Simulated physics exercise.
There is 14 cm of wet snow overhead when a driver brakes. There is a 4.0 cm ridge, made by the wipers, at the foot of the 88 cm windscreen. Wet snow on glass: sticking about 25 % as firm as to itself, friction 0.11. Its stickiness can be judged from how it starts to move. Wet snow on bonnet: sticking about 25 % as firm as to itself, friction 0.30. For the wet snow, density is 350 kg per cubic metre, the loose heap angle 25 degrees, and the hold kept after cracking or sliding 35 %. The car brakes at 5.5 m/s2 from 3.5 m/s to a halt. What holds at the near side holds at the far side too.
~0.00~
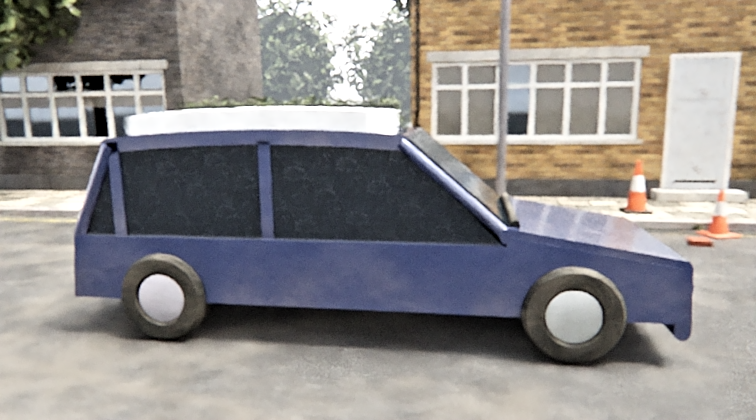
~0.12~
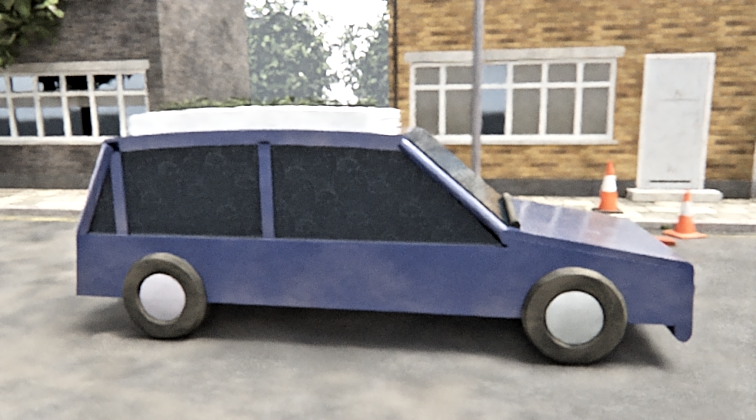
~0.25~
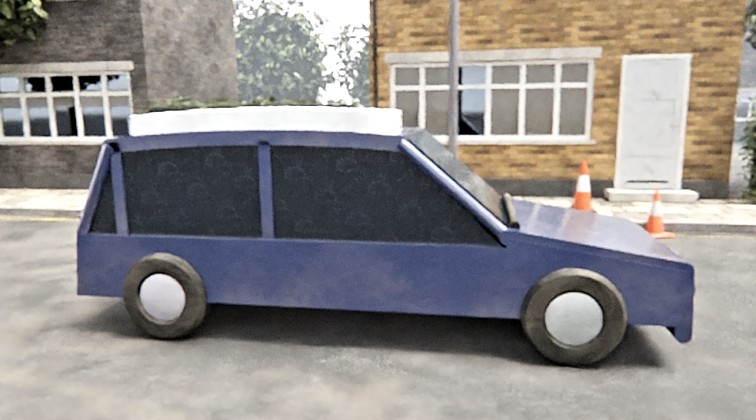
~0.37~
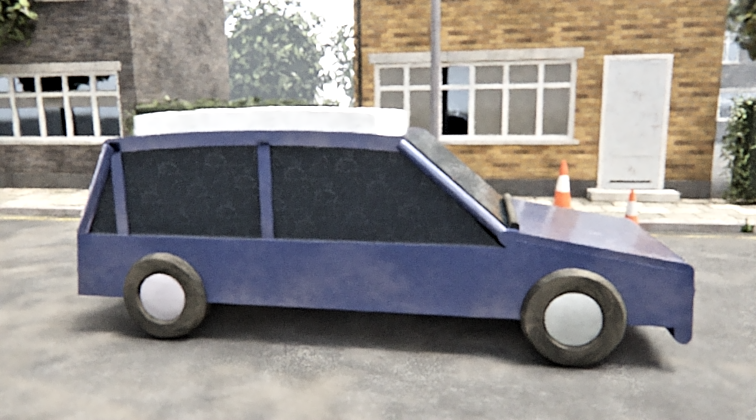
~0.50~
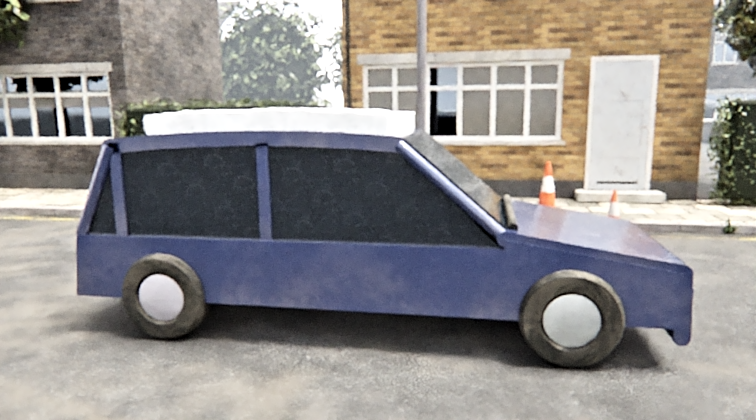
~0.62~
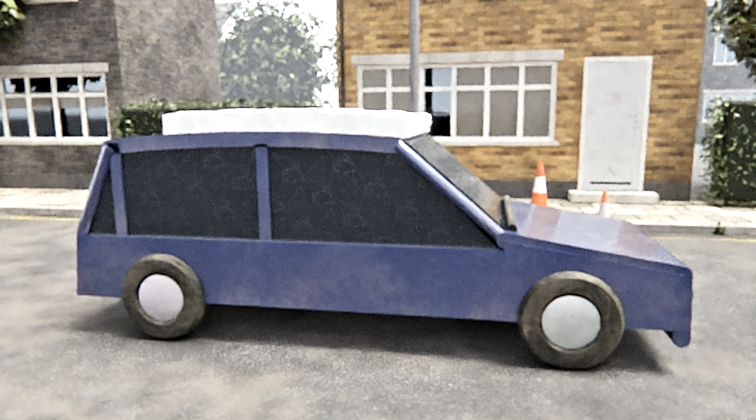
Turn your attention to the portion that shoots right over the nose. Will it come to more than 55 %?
No.
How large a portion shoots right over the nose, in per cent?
I'd put it at around 10 per cent.
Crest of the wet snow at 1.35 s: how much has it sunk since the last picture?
Around 0 cm.
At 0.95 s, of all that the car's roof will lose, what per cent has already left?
About 40 %.
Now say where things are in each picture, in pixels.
The first frame shows leading edge of the wet snow at (370, 131).
The second frame shows leading edge of the wet snow at (371, 112).
The third frame shows leading edge of the wet snow at (371, 113), its middle shifted 6 mm.
The fourth frame shows leading edge of the wet snow at (377, 113), its middle shifted 4.2 cm.
The fifth frame shows leading edge of the wet snow at (388, 119), its middle shifted 12 cm.
The sixth frame shows leading edge of the wet snow at (409, 119), its middle shifted 26 cm, 3 % of it past the top of the windscreen, in one piece.
After 0.95 s, 66 % of the snow is on the roof, 34 % on the glass, none on the bonnet and none has gone off the nose.
After 1.35 s, 37 % of the snow is on the roof, 34 % on the glass, 29 % on the bonnet and none has gone off the nose.
After 1.74 s, 25 % of the snow is on the roof, 27 % on the glass, 47 % on the bonnet and 2 % has gone off the nose.
After 2.14 s, 23 % of the snow is on the roof, 17 % on the glass, 54 % on the bonnet and 6 % has gone off the nose.
After 2.80 s, at the end, 23 % of the snow is on the roof, 17 % on the glass, 50 % on the bonnet and 10 % has gone off the nose.
